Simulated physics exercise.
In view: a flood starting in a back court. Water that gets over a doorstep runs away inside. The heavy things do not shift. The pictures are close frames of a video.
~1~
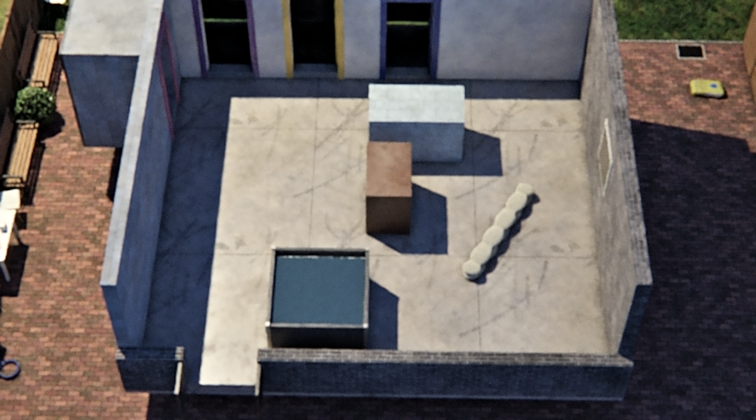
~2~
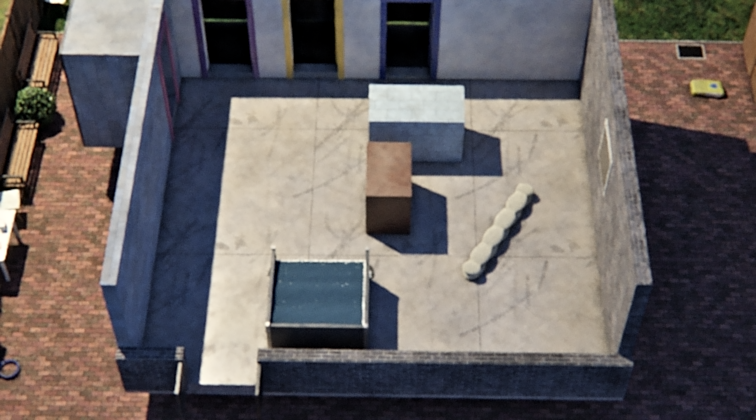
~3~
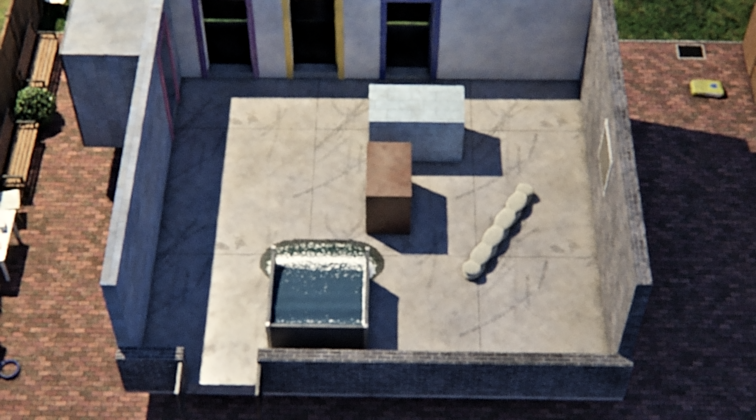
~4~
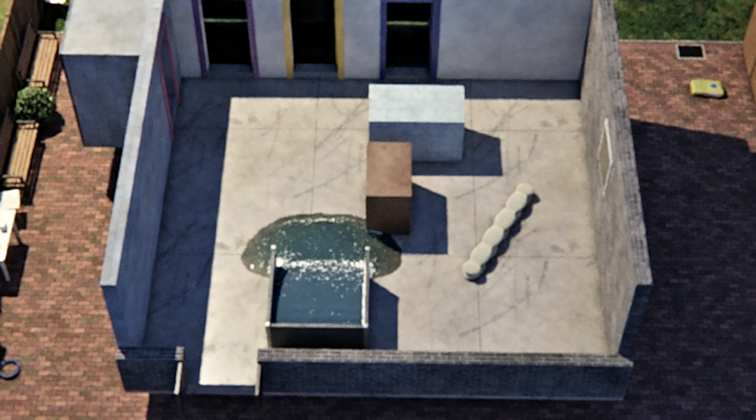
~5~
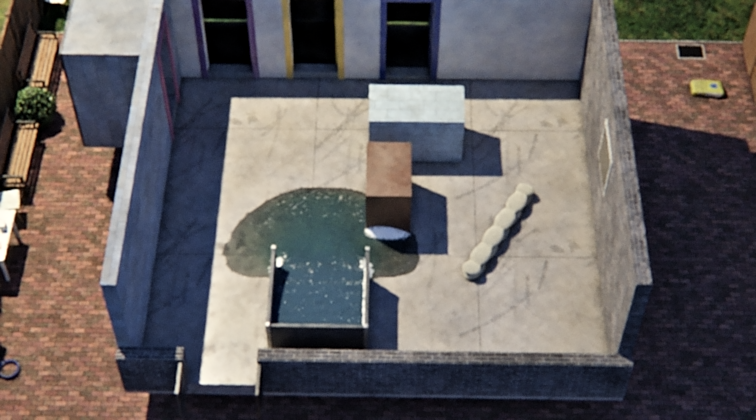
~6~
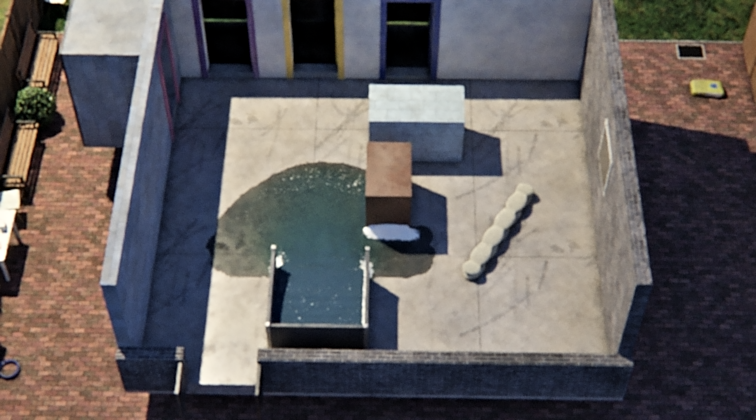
Water pours from the open tank's far side and spreads across the pale court floor around a brown block.
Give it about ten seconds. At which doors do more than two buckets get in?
The yellow door lets in a lot; the purple door lets in a lot; the pink door admits no more than that; the blue door admits no more than that.
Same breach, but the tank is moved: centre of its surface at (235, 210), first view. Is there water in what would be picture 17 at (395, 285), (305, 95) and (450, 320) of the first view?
One after the other: No water, covered, clear.
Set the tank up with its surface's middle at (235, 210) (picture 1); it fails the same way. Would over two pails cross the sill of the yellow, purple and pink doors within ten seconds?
In short: The yellow one goes over, the purple one goes over, the pink one lets less in.
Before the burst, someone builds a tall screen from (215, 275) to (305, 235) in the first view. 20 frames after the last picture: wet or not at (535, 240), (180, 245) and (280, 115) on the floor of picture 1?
One after the other: Dry, no water, covered.
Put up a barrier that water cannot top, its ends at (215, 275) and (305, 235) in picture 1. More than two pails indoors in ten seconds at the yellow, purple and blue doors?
Then: Yellow takes more; purple holds; blue is under.
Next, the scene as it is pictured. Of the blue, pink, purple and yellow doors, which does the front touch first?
That is the yellow-painted one.
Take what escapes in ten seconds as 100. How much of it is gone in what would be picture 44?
About 65 per cent.
A moment on, water covers 35 % of the floor; the yellow door wet at the sill, nothing in, the purple door not reached, the pink door not reached, the blue door not reached.
Next, water covers 45 % of the floor; the yellow door over two buckets in, the purple door under two buckets in, the pink door wet at the sill, nothing in, the blue door wet at the sill, nothing in.
Then, water covers 55 % of the floor; the yellow door far over two buckets in, the purple door over two buckets in, the pink door wet at the sill, nothing in, the blue door under two buckets in.
Later, water covers 65 % of the floor; the yellow door far over two buckets in, the purple door over two buckets in, the pink door wet at the sill, nothing in, the blue door under two buckets in.
In the end, water covers 85 % of the floor; the yellow door far over two buckets in, the purple door over two buckets in, the pink door wet at the sill, nothing in, the blue door under two buckets in.
